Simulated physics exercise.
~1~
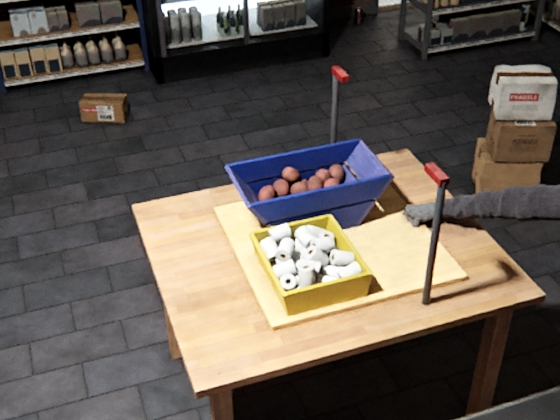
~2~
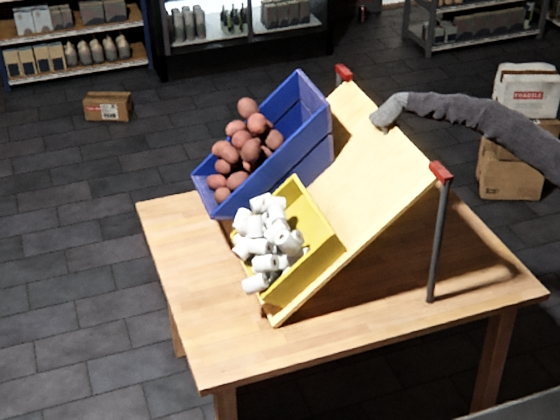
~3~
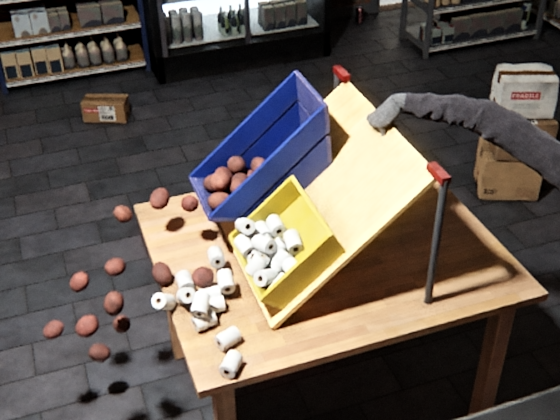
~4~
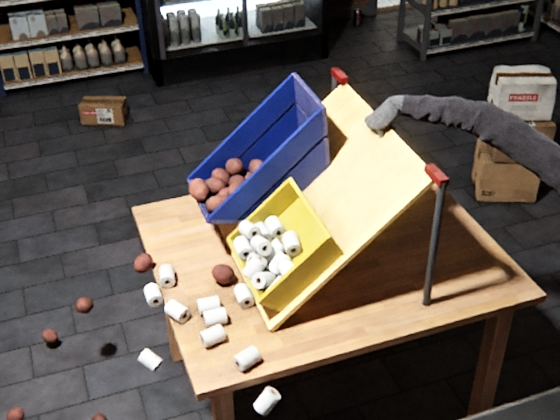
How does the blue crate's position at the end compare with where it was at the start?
At the end the blue crate is farther to the left and higher up than at the start, sitting steeply tilted on the raised board instead of level over the table.
